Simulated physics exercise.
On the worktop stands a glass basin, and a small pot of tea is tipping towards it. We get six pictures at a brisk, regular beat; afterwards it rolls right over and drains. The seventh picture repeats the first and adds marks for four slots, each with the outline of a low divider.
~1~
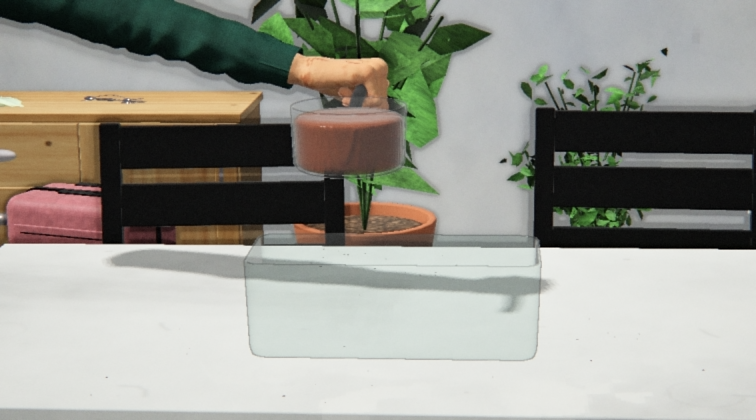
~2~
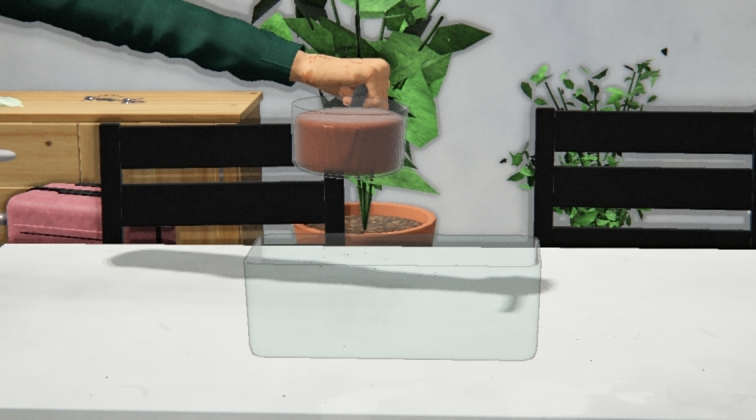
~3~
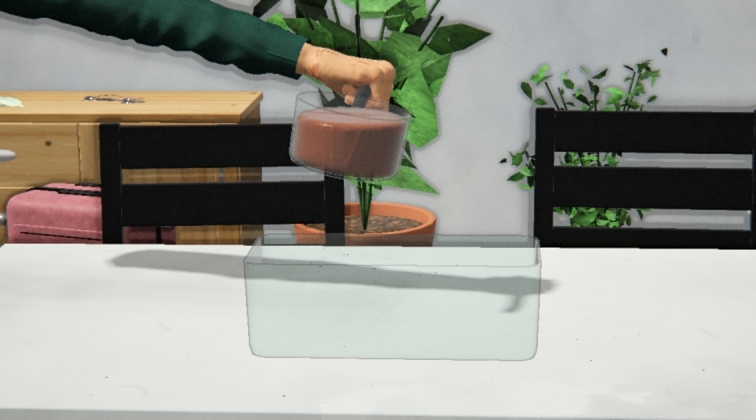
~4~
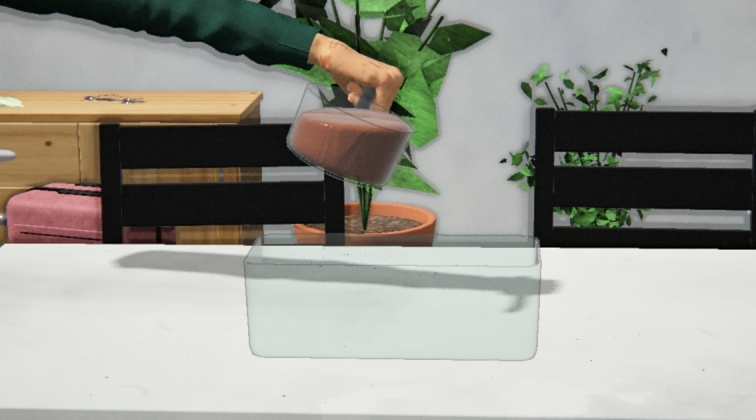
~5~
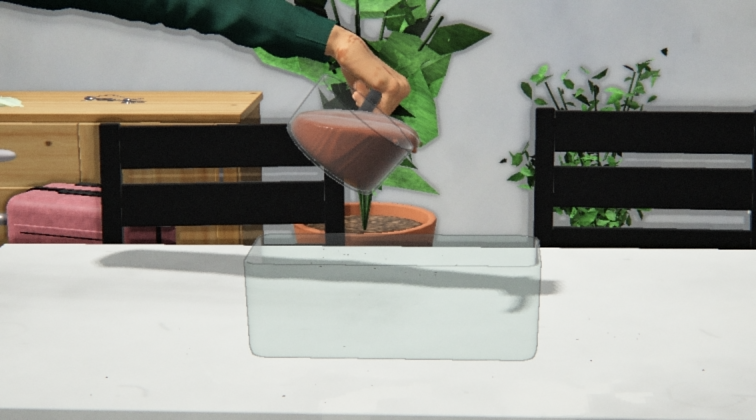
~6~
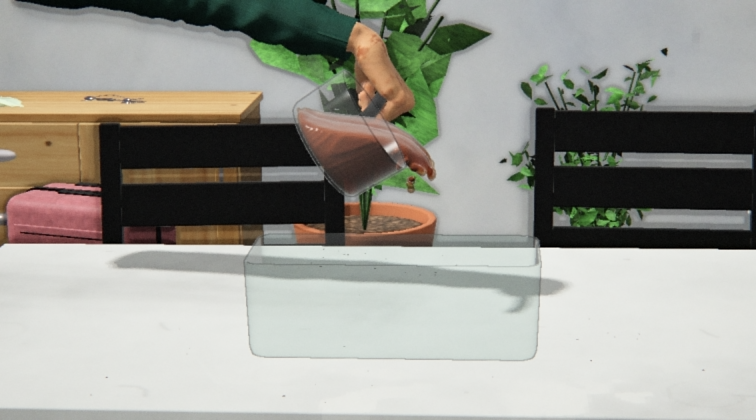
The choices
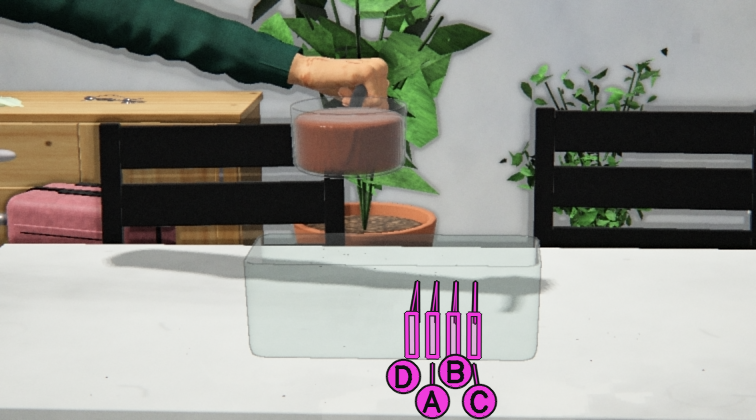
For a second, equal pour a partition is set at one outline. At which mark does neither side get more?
Place A does it best.
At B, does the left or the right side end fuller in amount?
The left one.
On the marked copy, A at (432, 364); B at (453, 364); C at (473, 364); D at (411, 363).
For place A, about 53 % ends left of the wall and 44 % right of it; 3 % is lost outside.
For place B, about 72 % ends left of the wall and 24 % right of it; 5 % is lost outside.
For place C, about 81 % ends left of the wall and 11 % right of it; 9 % is lost outside.
For place D, about 35 % ends left of the wall and 63 % right of it.
